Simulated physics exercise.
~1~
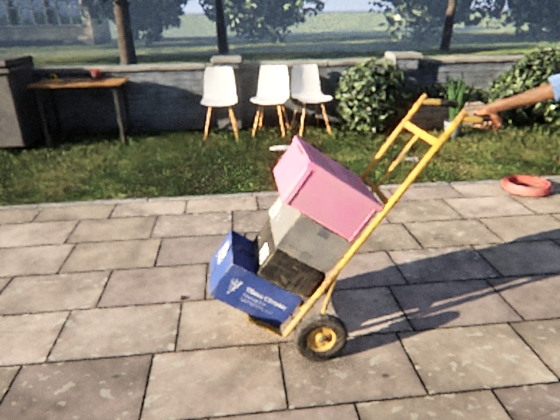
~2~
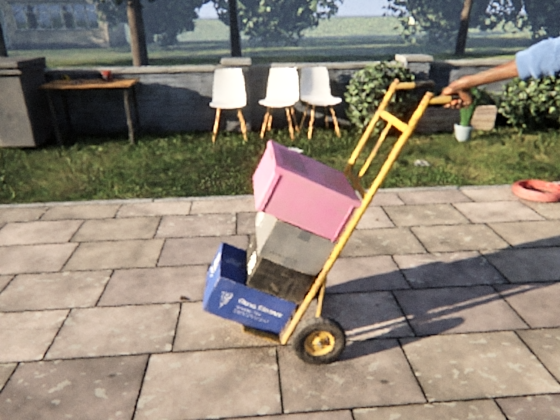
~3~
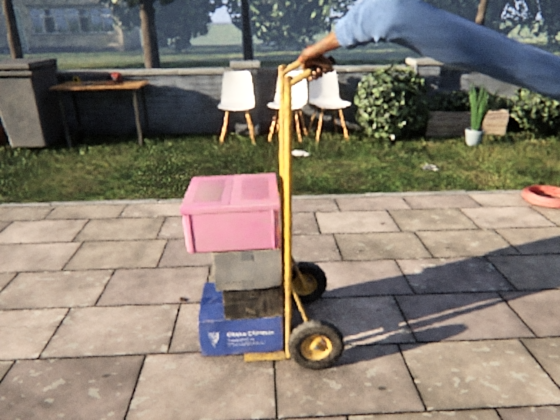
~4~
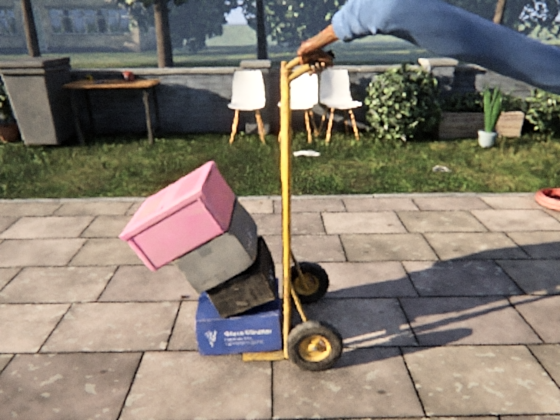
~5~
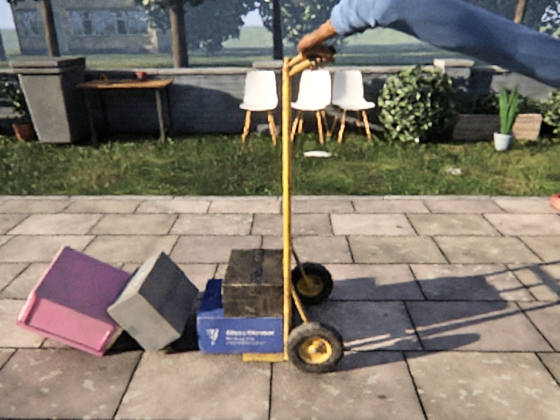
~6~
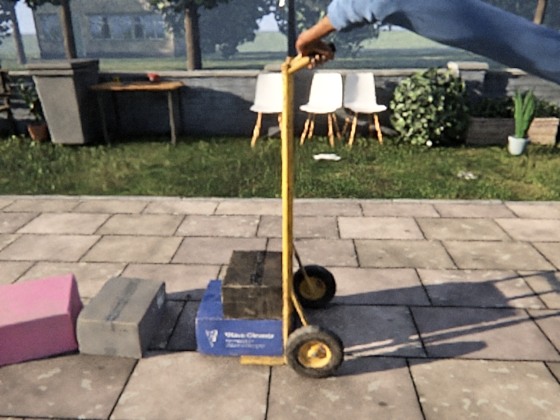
A hand truck swings upright, and its pink and grey boxes topple left onto the paving.
